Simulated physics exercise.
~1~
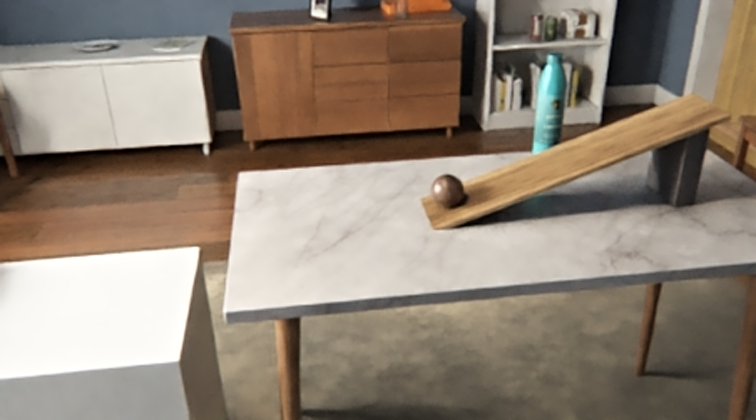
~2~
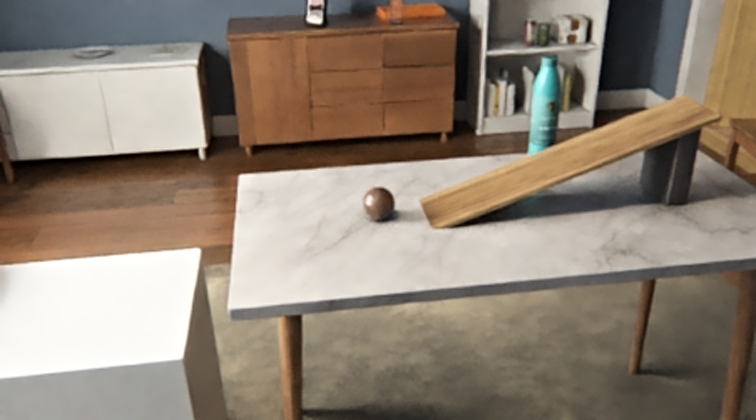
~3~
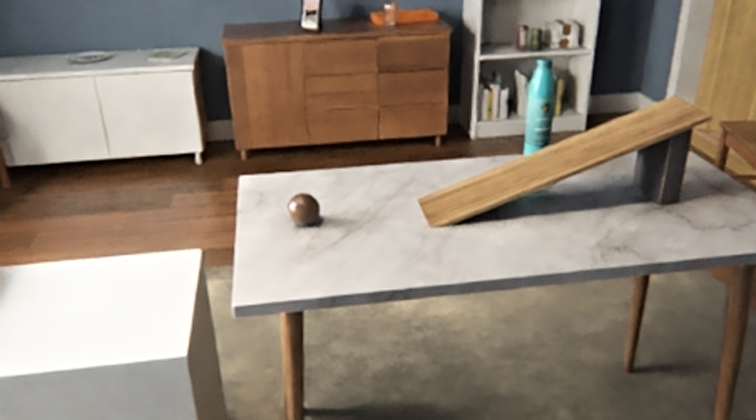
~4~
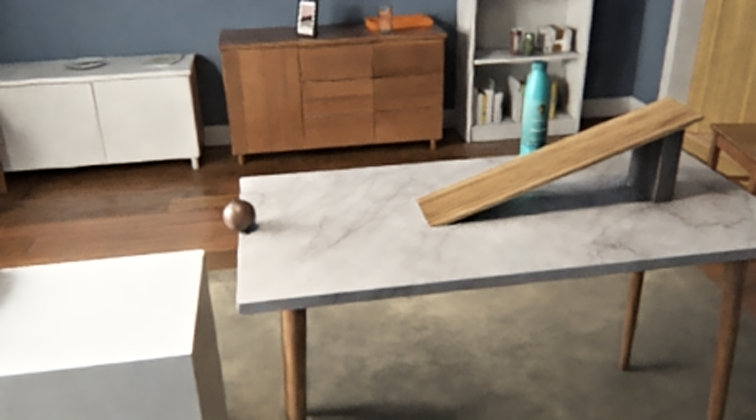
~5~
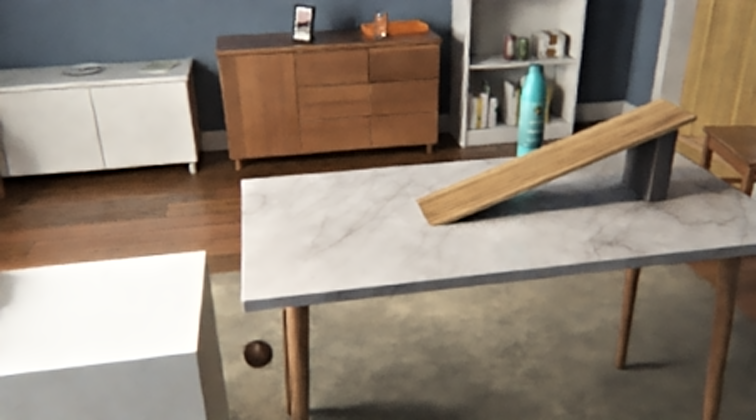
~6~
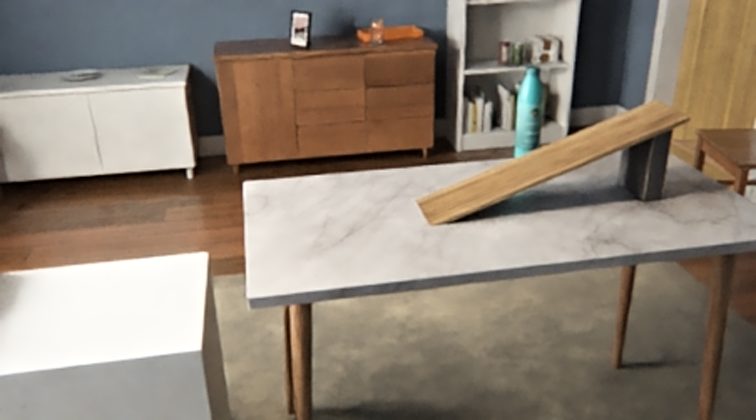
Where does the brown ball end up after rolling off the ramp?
It rolls off the left edge of the marble table and drops into the gap before the lower white top.
